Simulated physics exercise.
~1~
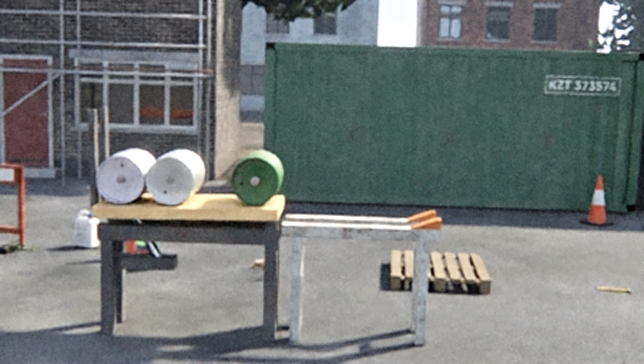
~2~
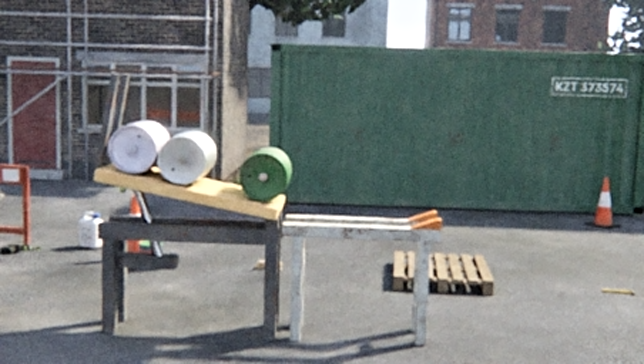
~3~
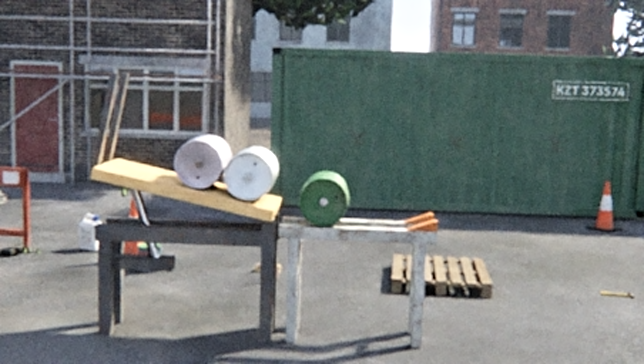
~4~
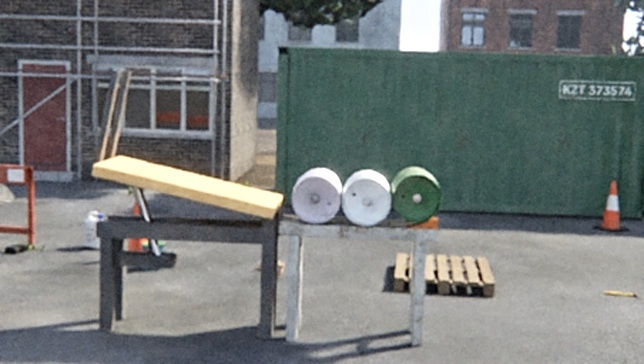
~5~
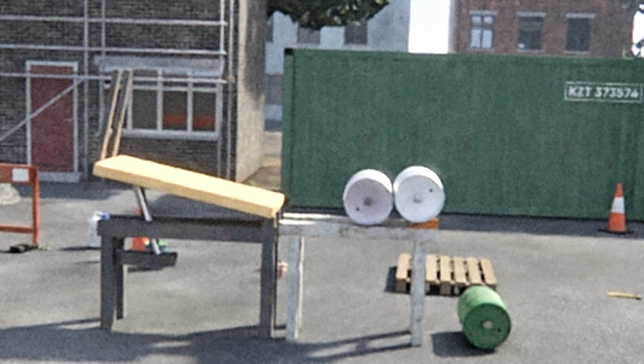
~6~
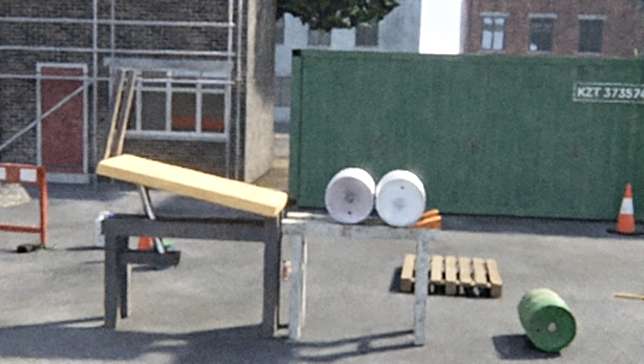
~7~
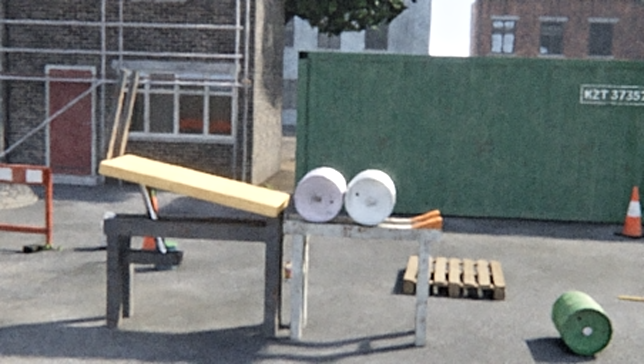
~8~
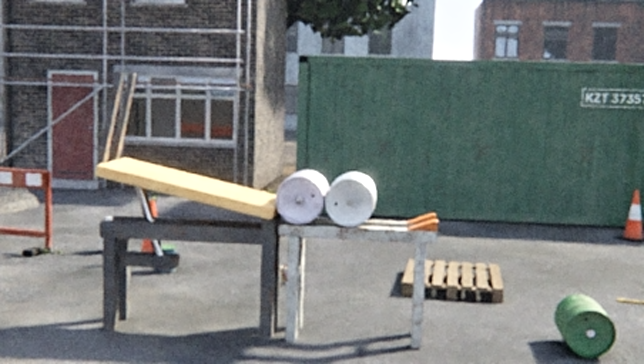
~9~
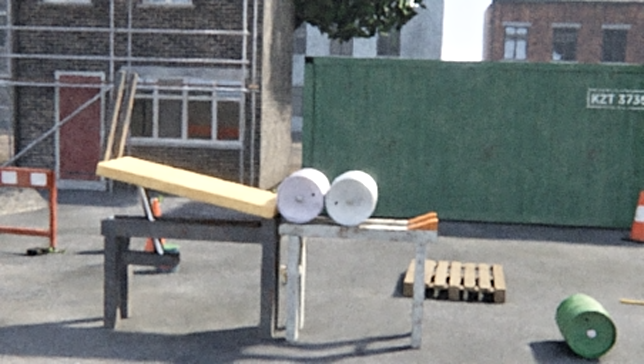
In a paved yard beside a green container, a wooden deck tipped to the right and three drums rolled onto a level rack, where the green one went over the end stop and dropped to the ground, while the two pale ones stayed on the rack.
